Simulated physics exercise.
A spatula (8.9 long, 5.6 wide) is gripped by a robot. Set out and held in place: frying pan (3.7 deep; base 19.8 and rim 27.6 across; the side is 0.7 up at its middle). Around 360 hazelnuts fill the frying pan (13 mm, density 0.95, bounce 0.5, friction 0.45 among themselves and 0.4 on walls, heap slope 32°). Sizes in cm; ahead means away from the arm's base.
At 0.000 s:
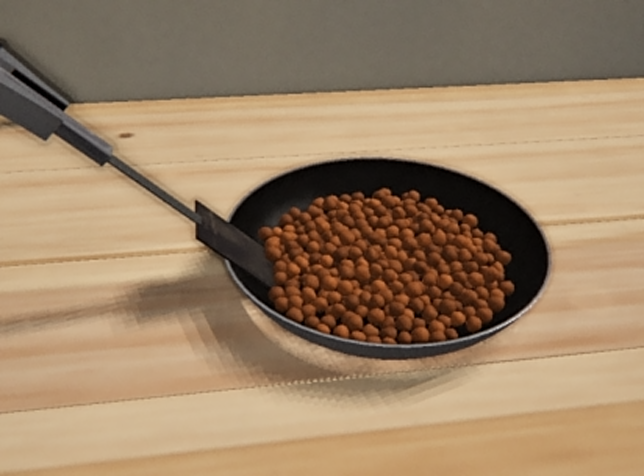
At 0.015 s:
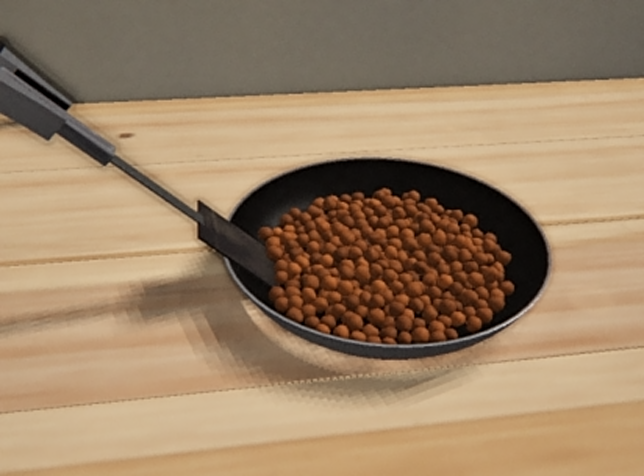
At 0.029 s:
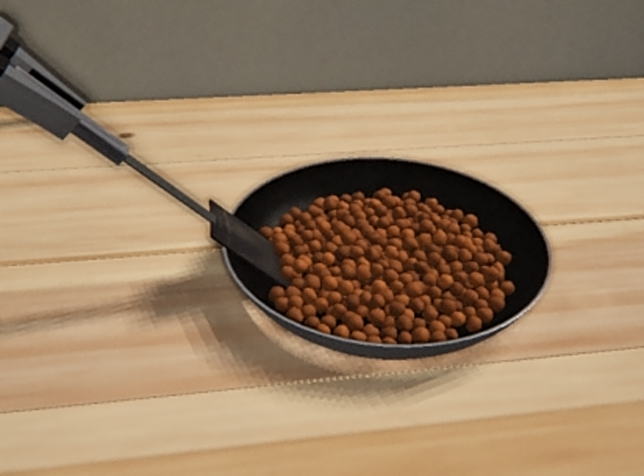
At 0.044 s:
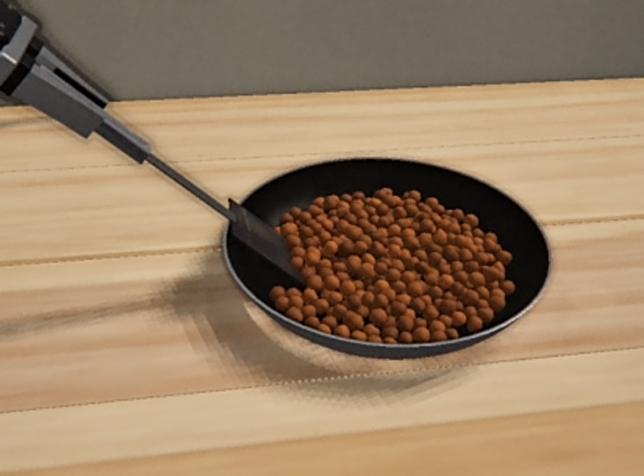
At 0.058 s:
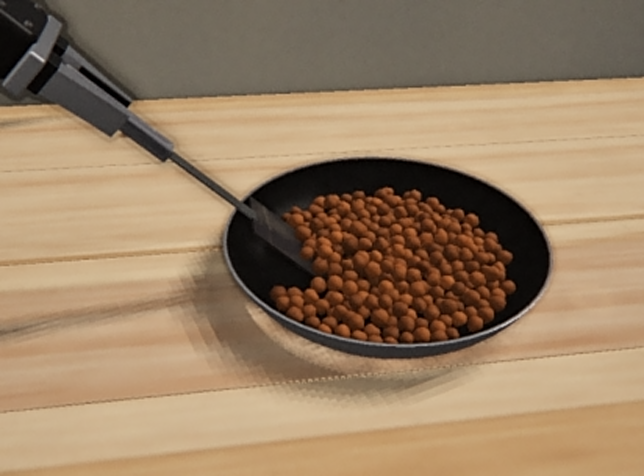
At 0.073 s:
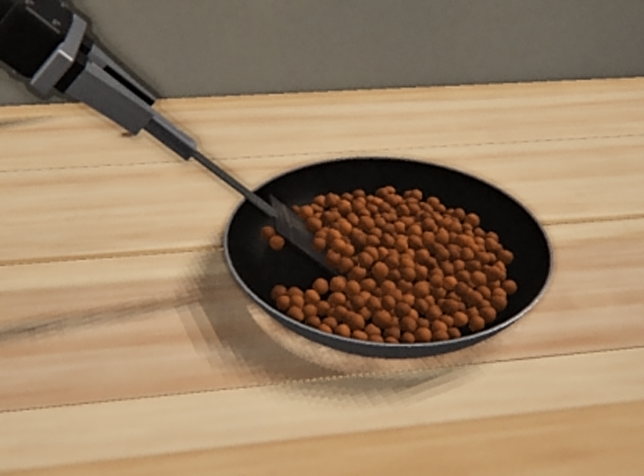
In the video, a robot arm holding a dark spatula slides its blade from the left rim of a black frying pan into a heap of round brown hazelnuts, nudging some of them aside while the pan stays still.
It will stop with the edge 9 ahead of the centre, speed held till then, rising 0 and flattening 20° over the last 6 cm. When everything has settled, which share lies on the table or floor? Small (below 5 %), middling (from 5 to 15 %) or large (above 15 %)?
Answer: Small; below 5 % of the hazelnuts finish on the table or floor.
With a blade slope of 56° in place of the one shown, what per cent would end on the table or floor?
In that case some 5 per cent.
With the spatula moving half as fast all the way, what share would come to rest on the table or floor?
In that case some 0 per cent.
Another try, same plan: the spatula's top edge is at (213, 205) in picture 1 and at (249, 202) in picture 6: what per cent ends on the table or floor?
About 0 per cent.
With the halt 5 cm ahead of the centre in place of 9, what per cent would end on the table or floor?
Then about 0 per cent.
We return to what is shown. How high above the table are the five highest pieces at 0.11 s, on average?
Roughly 6 cm.
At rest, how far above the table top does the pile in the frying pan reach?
Some 5.0 cm.
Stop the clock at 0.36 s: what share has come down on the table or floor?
Roughly 2 per cent.
After 0.11 s, sloping 45°, highest piece 7 above the table; 356 in the frying pan.
After 0.14 s, sloping 39°, highest piece 8 above the table; 356 in the frying pan.
After 0.36 s, sloping 25°, highest piece 5 above the table; 349 in the frying pan, 5 on the table or floor, 2 on the blade or in flight.
After 1.41 s, sloping 25°, highest piece 4 above the table; 348 in the frying pan, 8 on the table or floor.
In the end, 348 in the frying pan, 8 on the table or floor. That is 2 % on the table or floor.
